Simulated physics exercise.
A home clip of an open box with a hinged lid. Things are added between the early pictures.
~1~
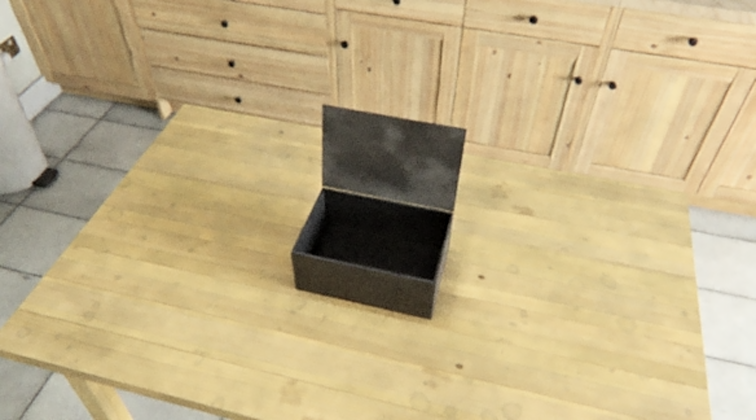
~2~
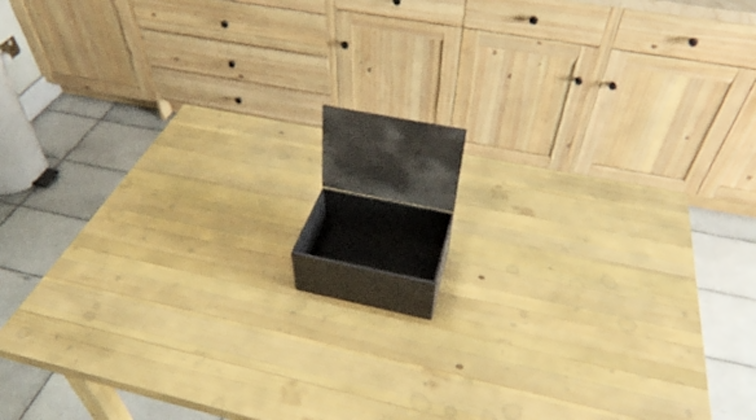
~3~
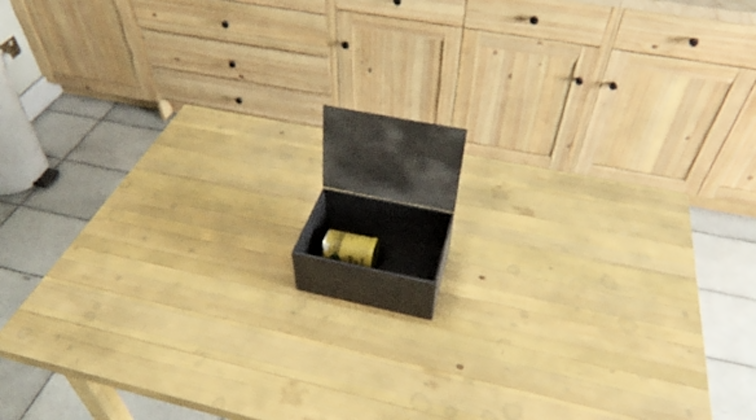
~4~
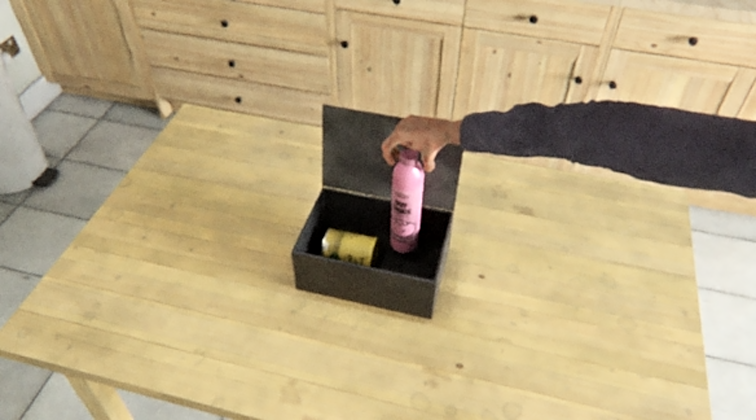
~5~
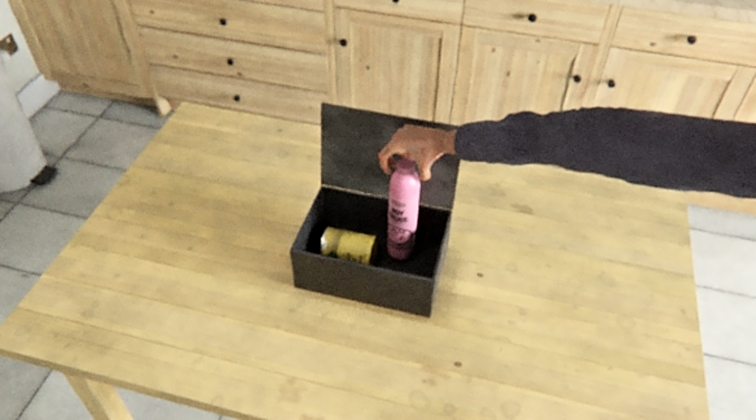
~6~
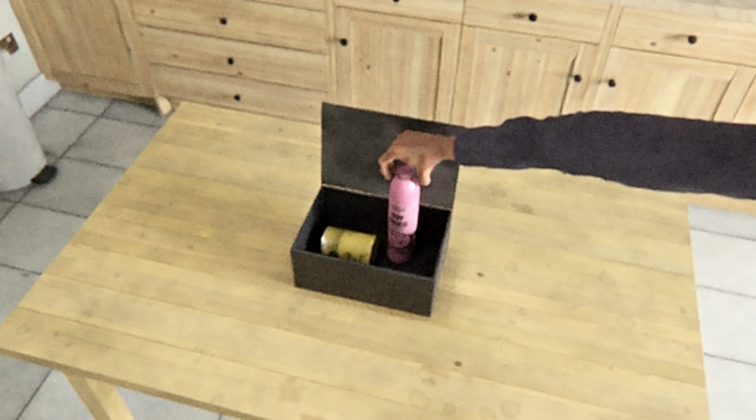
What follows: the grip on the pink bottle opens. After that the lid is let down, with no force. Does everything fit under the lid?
Outcome: The lid stays ajar.
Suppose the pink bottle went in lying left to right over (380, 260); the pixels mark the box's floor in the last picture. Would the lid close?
Then it closes.
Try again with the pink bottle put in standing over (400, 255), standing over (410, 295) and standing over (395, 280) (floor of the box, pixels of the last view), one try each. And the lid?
First, it stays ajar; second, it will not close; third, it will not close.
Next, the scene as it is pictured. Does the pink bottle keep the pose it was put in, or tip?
The pink bottle tips.
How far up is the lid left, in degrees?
About 20°.
Then, 1.50 s past the last view, lid 71° above the rim; pink bottle rocked 3° from its first pose near (402, 216).
Then, 1.80 s past the last view, lid 42° above the rim; pink bottle rocked 26° from its first pose near (396, 235).
Finally, lid 21° above the rim; down or leaning hard in the box, pink bottle; yellow tin still in place. Final places as the last picture's camera would see them, pink bottle near (392, 253).
